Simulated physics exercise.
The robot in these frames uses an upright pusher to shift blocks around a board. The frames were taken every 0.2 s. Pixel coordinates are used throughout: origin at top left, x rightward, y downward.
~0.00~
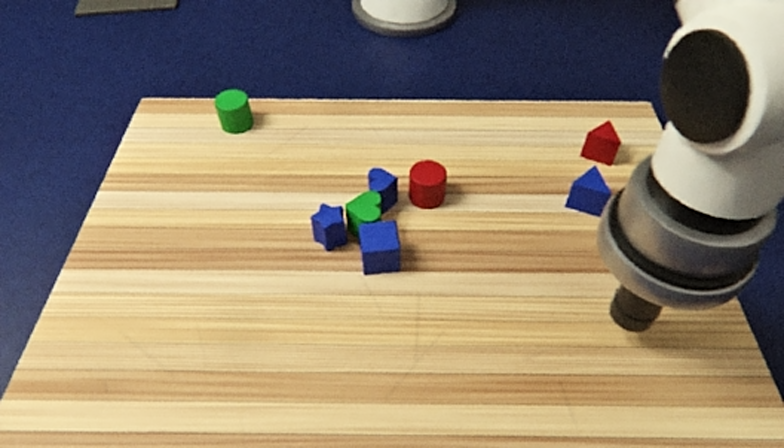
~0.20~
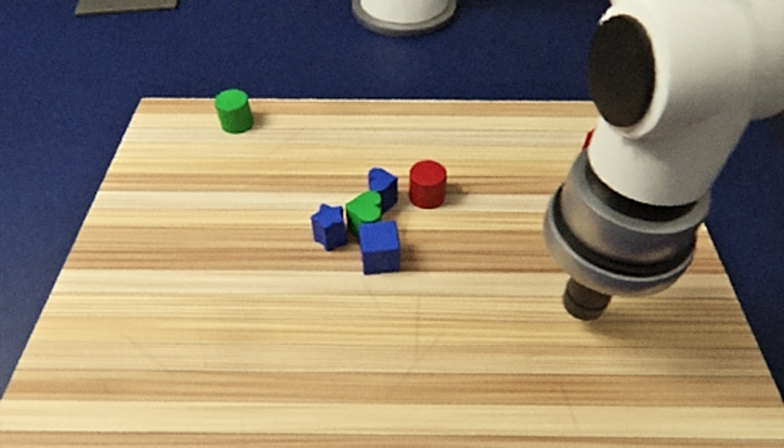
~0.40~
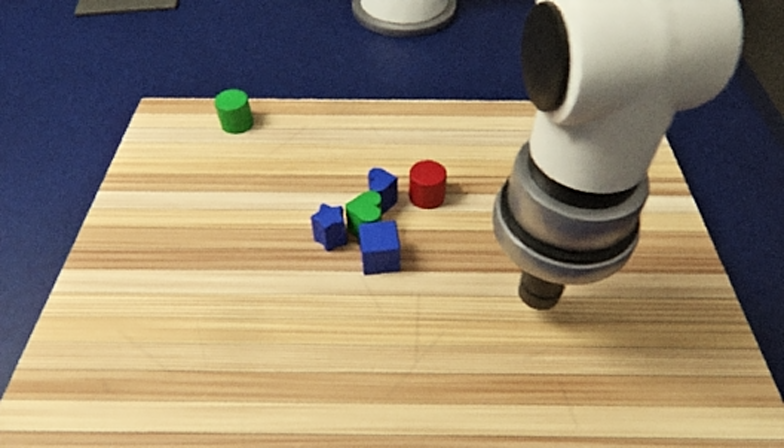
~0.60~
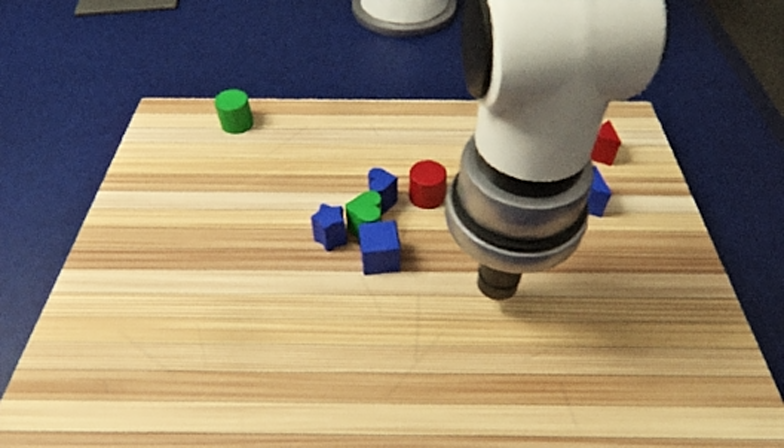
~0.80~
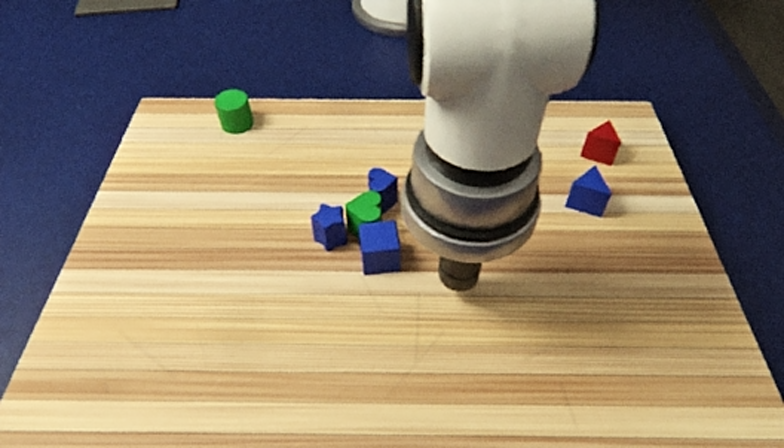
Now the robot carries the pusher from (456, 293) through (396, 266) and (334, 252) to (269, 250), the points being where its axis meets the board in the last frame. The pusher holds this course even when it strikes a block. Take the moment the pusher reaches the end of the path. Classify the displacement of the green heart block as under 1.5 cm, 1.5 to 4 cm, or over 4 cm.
Movement: Under 1.5 cm.
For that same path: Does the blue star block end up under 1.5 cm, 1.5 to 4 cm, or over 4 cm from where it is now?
That block covers upwards of 4 cm.
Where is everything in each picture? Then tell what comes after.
The first frame shows pusher's lower end at (630, 315); blue star block at (329, 214); green heart block at (366, 205); blue four-sided block at (379, 235); blue heart block at (381, 178).
The second frame shows pusher at (583, 304); blocks still.
The third frame shows pusher at (538, 294); blocks still.
The fourth frame shows pusher at (497, 285); blocks still.
The fifth frame shows pusher at (458, 276); blue star block at (329, 214); green heart block at (366, 205); blue four-sided block at (379, 235); blue heart block at (381, 178).
One third of the way, pusher at (395, 249); blue four-sided block at (358, 233), turned 20° clockwise.
Two thirds of the way, pusher at (331, 235); blue star block at (279, 194), turned 15° anticlockwise; green heart block at (360, 202), turned 20° clockwise; blue four-sided block at (298, 213), turned 50° clockwise.
At the end, pusher at (265, 233); blue star block at (253, 177), turned 15° clockwise; green heart block at (360, 202), turned 20° clockwise; blue four-sided block at (253, 200), turned 85° clockwise; blue heart block still.
